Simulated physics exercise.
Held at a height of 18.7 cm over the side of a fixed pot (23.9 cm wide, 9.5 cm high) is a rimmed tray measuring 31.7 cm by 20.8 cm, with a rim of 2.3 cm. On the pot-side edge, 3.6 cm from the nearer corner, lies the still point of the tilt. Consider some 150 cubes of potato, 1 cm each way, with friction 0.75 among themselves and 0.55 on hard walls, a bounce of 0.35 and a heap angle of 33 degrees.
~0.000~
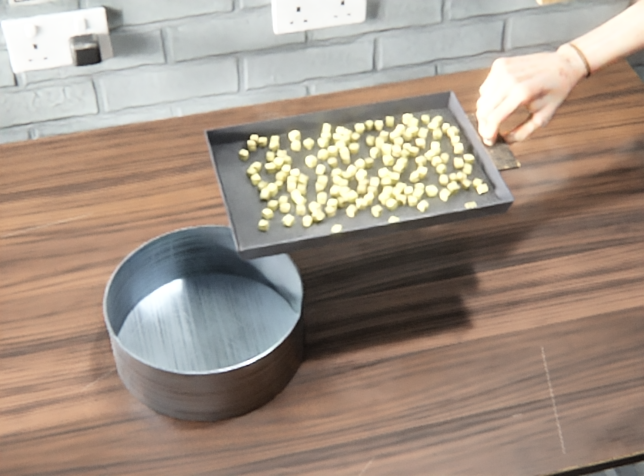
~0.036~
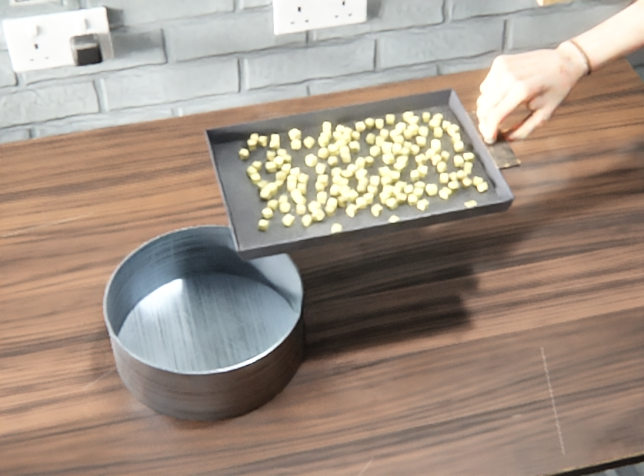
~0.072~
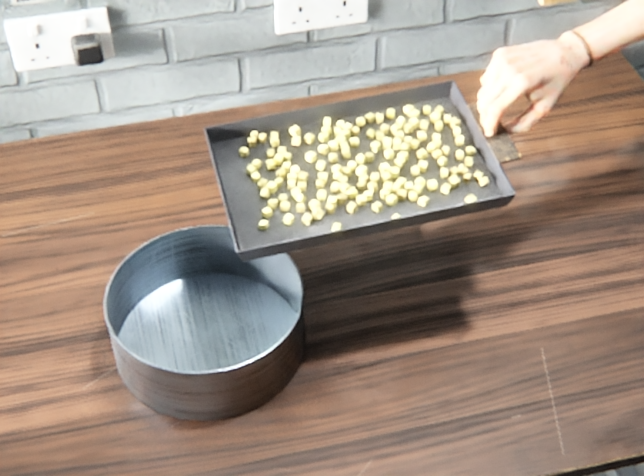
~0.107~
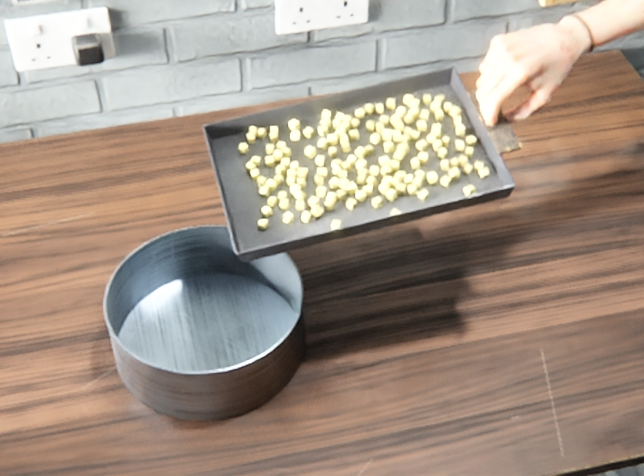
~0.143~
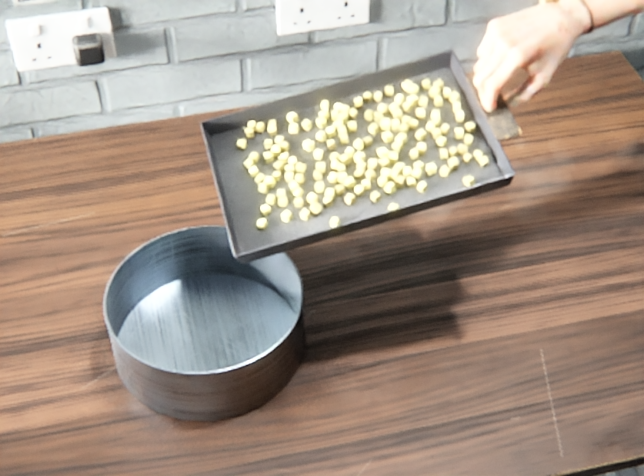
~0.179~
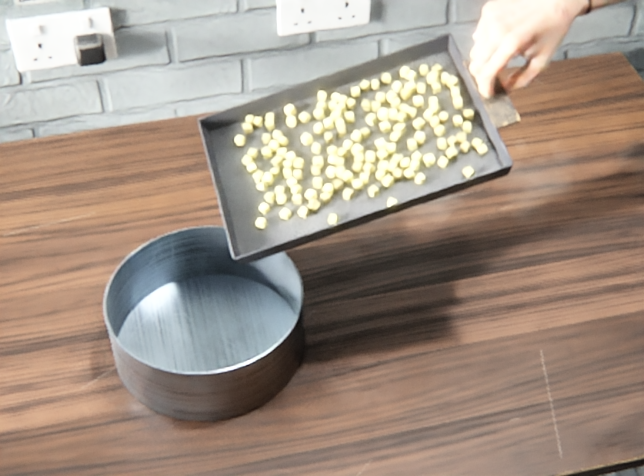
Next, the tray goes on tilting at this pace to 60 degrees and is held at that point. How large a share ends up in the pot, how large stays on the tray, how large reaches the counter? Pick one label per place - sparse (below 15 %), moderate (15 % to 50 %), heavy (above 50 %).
Pot: Heavy; left on the tray: Moderate; counter: Sparse.
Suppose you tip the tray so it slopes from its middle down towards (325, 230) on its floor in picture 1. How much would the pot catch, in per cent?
Roughly 35 percent of them.
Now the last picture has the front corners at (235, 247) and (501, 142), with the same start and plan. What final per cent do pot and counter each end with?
Pot: 30, counter: 20.
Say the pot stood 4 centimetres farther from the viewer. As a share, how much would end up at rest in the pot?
In that setup it would come to near 45 per cent.
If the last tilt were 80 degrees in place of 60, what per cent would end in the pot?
I'd say close to 90 percent.
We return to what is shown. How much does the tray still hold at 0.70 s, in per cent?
Roughly 70 per cent.
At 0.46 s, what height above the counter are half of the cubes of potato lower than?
Height: Around 32 cm.
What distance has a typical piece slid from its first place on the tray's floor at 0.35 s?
0 cm.
After 0.35 s, tilt 40 degrees; the tray holds 100 %, the pot 0 %.
After 0.46 s, tilt 55 degrees; the tray holds 100 %, the pot 0 %.
Then, at 0.70 s, tilt 60 degrees; the tray holds 70 %, the pot 5 %.
In the end, at 2.0 s, pot 65 %, tray 35 %, counter 0 %.
